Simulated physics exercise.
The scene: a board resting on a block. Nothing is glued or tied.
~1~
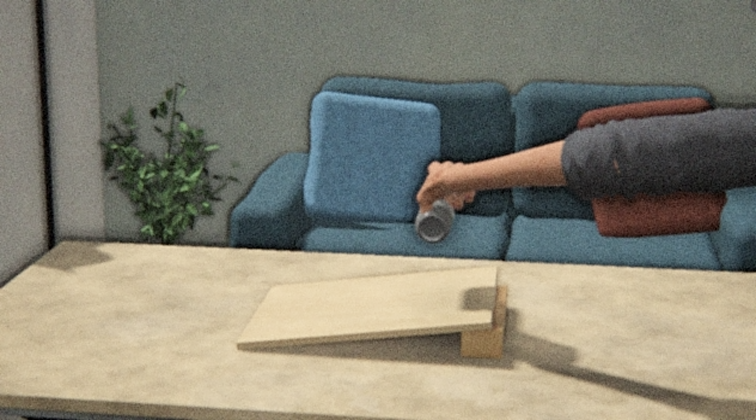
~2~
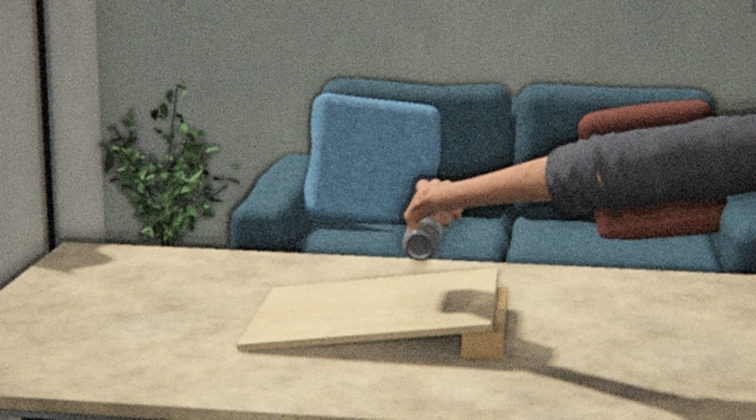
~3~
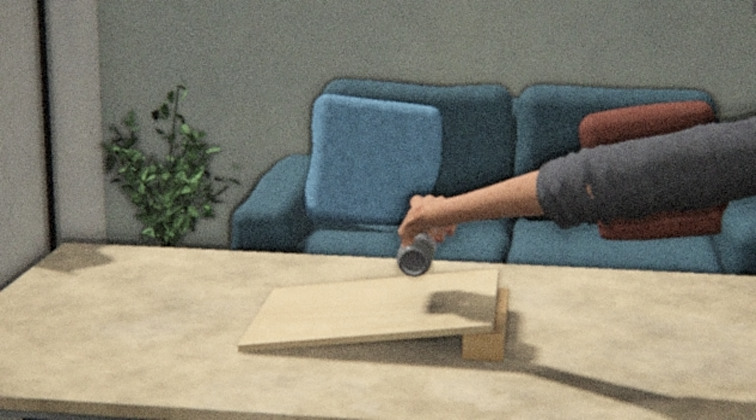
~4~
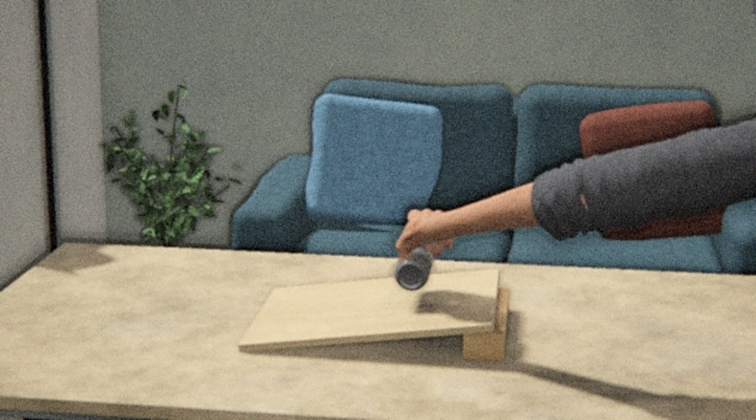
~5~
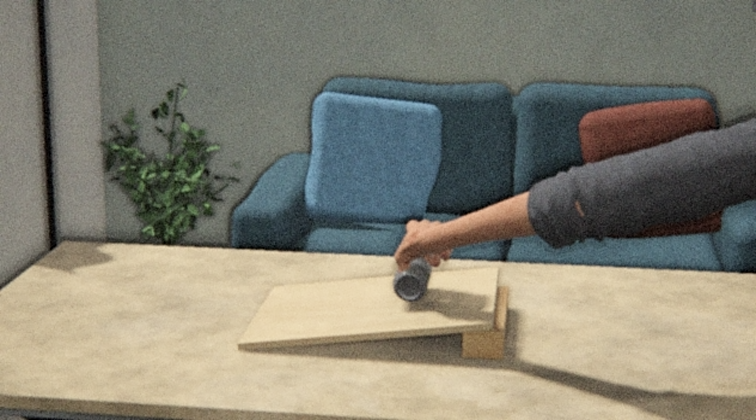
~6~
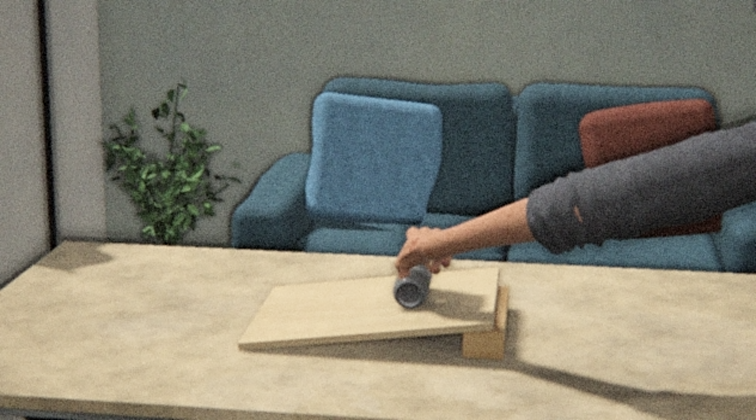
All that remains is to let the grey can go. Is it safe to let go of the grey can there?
It goes downhill.
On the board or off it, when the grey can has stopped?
The grey can leaves the board.
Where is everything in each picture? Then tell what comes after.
In the first picture, coming down; grey can (435, 219).
In the second picture, coming down; grey can (423, 236).
In the third picture, coming down; grey can (417, 252).
In the fourth picture, coming down; grey can (414, 266).
In the fifth picture, coming down; grey can (413, 276).
In the sixth picture, set down, still held; grey can (413, 283).
Then, 1.20 s later than the last frame, grey can now off the board.
Then, 2.00 s later than the last frame, things are still on the move.
When it is over, off the board, grey can. The grey can slides or rolls down.
